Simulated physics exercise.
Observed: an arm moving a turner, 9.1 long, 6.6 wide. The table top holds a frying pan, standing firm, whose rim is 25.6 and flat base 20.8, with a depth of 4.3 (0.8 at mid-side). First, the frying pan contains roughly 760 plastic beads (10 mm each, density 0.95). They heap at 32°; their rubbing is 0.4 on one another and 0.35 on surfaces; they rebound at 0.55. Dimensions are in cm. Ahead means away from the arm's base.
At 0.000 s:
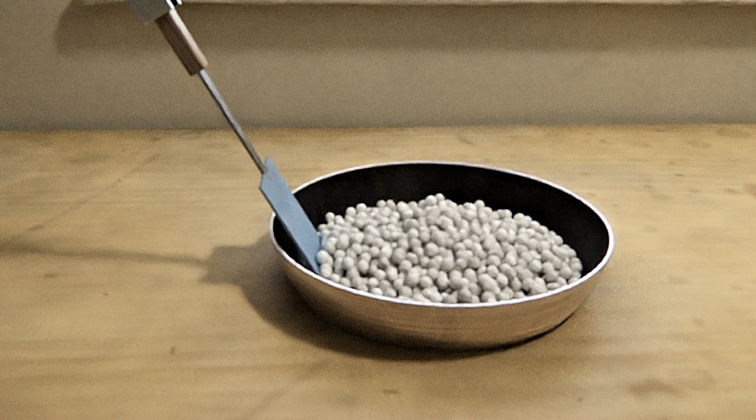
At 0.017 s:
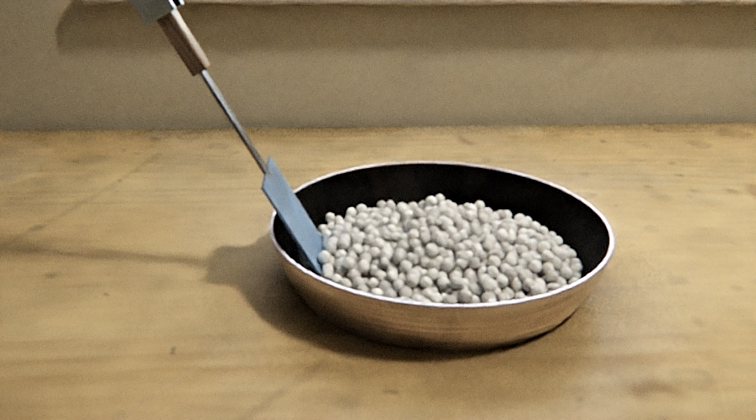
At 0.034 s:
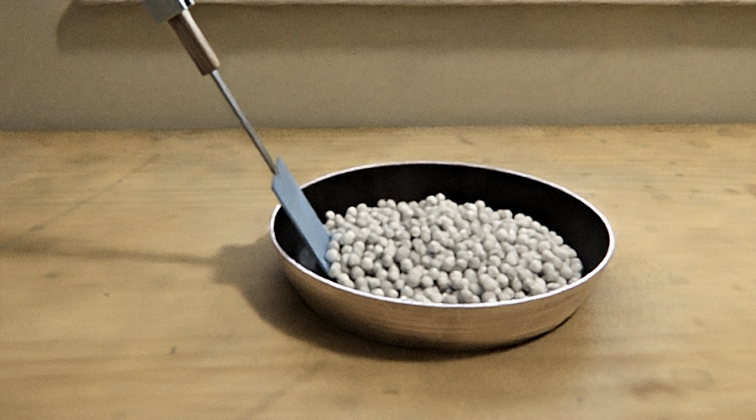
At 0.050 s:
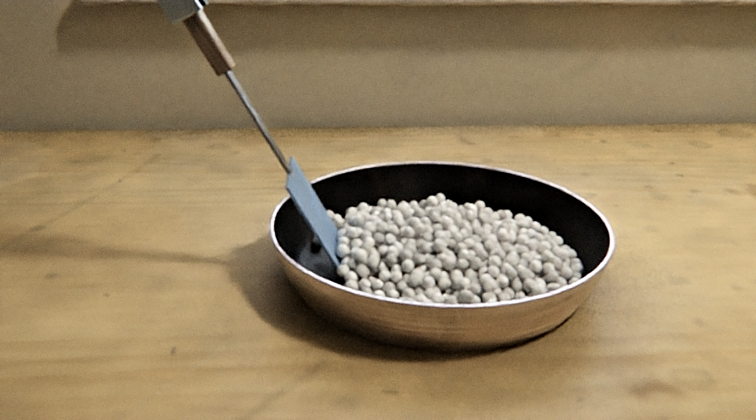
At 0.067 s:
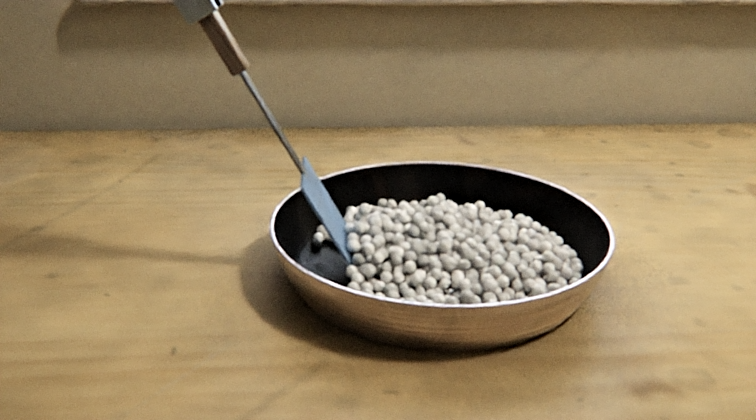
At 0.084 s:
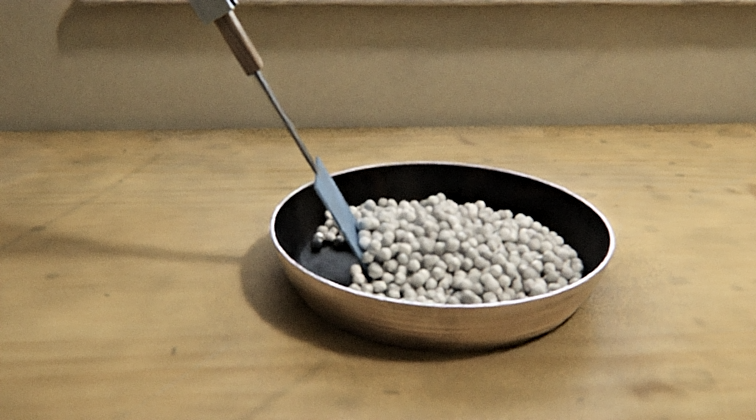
An arm slides a blue turner rightward through pale beads heaped in a frying pan.
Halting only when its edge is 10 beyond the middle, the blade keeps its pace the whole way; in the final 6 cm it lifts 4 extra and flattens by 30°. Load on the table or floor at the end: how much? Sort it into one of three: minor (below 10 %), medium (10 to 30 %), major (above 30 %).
Minor, below 10 %.
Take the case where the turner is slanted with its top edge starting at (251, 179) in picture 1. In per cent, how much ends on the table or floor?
About 5%.
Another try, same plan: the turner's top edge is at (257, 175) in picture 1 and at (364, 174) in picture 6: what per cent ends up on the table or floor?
Around 15 per cent finishes on the table or floor.
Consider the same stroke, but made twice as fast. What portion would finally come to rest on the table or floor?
About 15 %.
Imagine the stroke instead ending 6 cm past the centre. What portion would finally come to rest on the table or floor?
Roughly 0 %.
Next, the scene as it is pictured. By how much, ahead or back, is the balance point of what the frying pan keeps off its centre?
I'd say close to 3.0 cm toward the front.
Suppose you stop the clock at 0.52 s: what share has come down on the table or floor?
Close to 5 per cent of the load.
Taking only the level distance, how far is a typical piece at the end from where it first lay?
The value is roughly 2 cm.
By 0.18 s, sloping 62°, highest piece 5 above the table; 765 in the frying pan.
By 0.27 s, sloping 52°, highest piece 6 above the table; 765 in the frying pan.
By 0.52 s, sloping 32°, highest piece 6 above the table; 717 in the frying pan, 47 on the table or floor, 1 on the blade or in flight.
By 1.57 s, sloping 32°, highest piece 5 above the table; 716 in the frying pan, 49 on the table or floor.
Final count, 716 in the frying pan, 49 on the table or floor. That is 6 % on the table or floor.
